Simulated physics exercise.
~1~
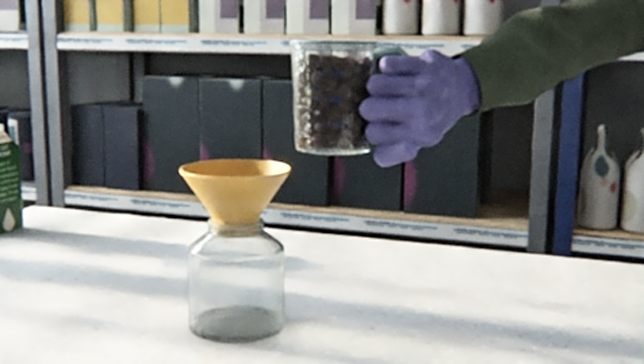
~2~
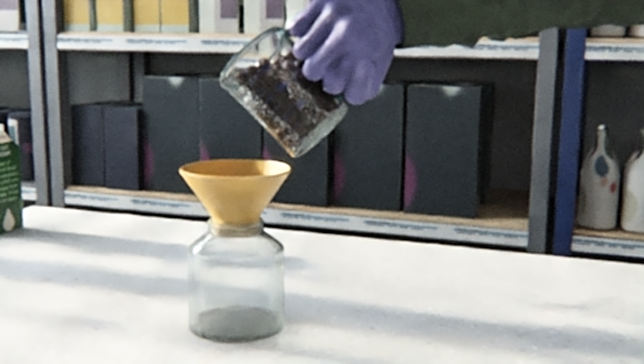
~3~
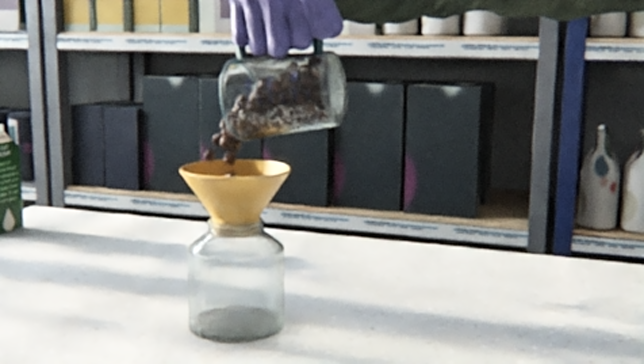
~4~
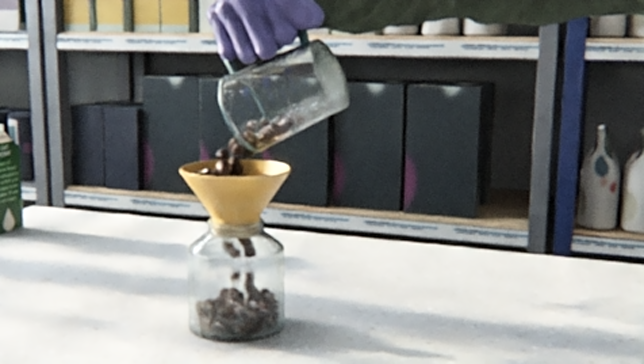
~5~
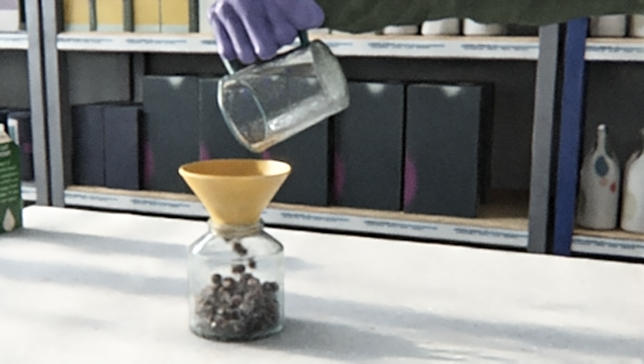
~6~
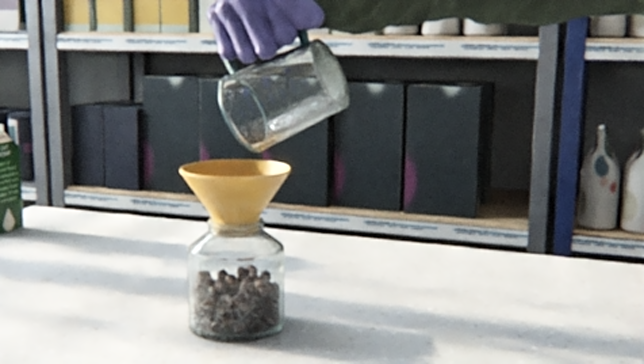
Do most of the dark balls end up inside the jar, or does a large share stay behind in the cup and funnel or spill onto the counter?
Most of the balls end up inside the jar. The cup looks empty at the end, and none can be seen spilled on the counter.
On a white counter in front of shelves lined with dark boxes, a clear glass jar stands with a yellow funnel in its neck. A purple-gloved hand holds a clear measuring cup full of small dark brown balls up to the right. The hand moves the cup left and tips it toward the funnel. As the cup turns onto its side, the balls tumble over the rim into the funnel, then drop through and pile up in the jar. At the end the cup is still held tilted, emptied, and the balls rest in the jar.
